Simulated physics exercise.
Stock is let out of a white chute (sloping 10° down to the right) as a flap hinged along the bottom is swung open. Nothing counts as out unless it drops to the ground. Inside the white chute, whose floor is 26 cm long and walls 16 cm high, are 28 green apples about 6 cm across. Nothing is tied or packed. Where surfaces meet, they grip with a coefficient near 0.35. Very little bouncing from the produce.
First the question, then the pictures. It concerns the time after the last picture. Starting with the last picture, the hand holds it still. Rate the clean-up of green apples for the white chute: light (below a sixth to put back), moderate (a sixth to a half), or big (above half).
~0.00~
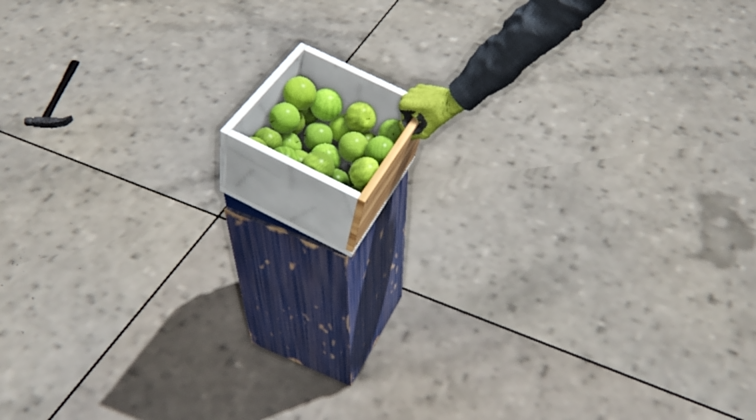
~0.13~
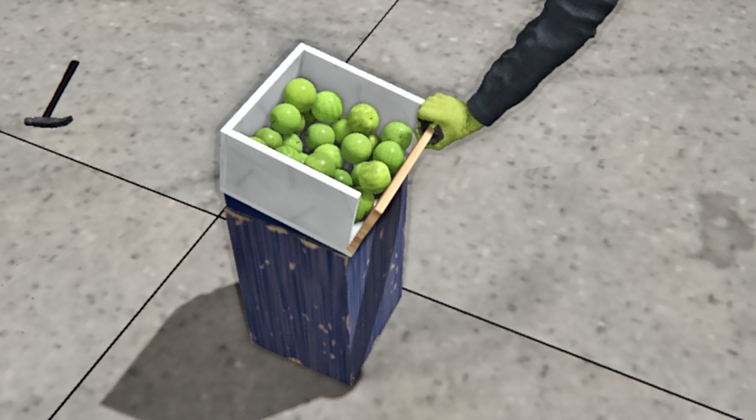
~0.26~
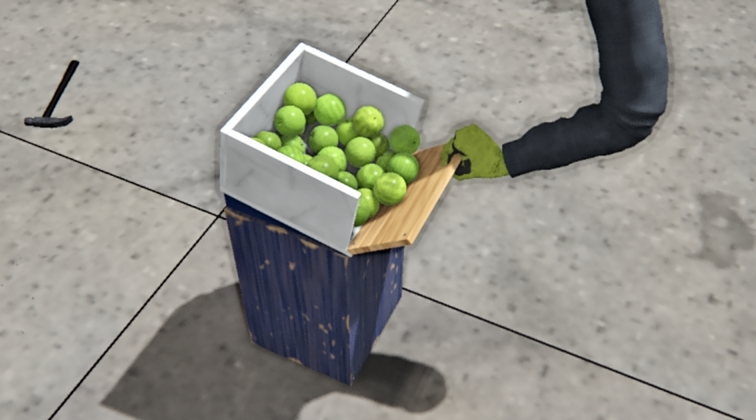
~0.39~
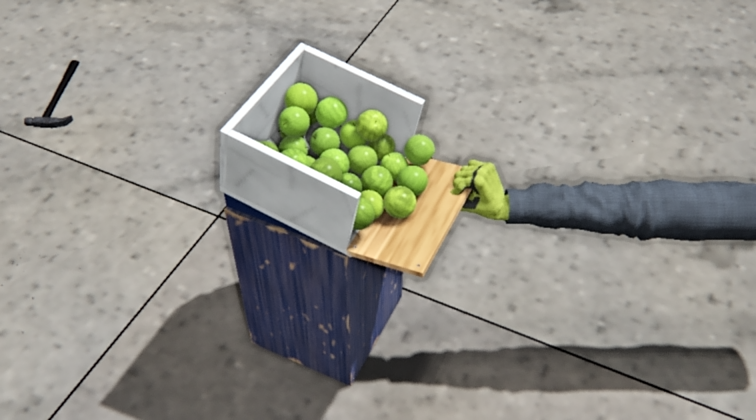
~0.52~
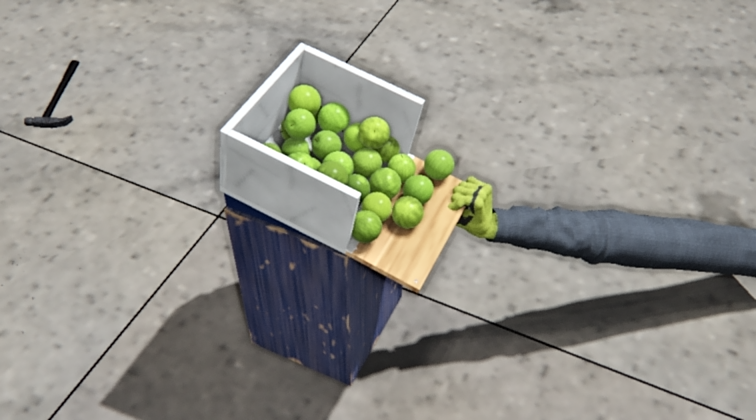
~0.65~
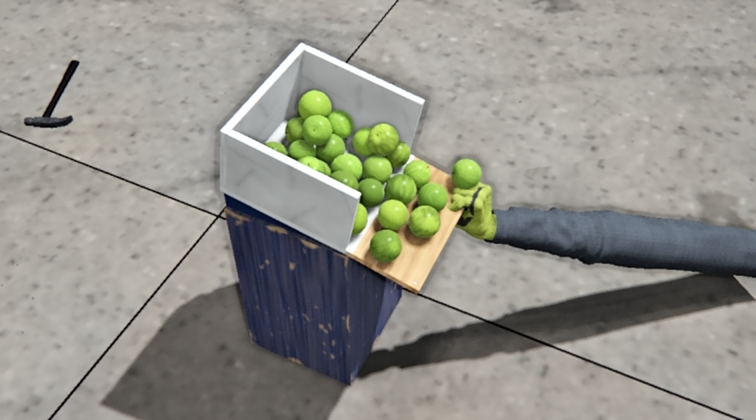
Big.
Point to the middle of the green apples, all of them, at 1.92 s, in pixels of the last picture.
In the last view, the centre sits near (557, 403).
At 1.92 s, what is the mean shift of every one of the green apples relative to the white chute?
About 60 cm right.
After 0.85 s, white chute 28 in, 0 out.
After 1.11 s, white chute 21 in, 7 out.
After 1.46 s, white chute 13 in, 15 out.
Final count (at 1.92 s), white chute 0 in, 28 out. Asked share, 28 of 28, 100 per cent.
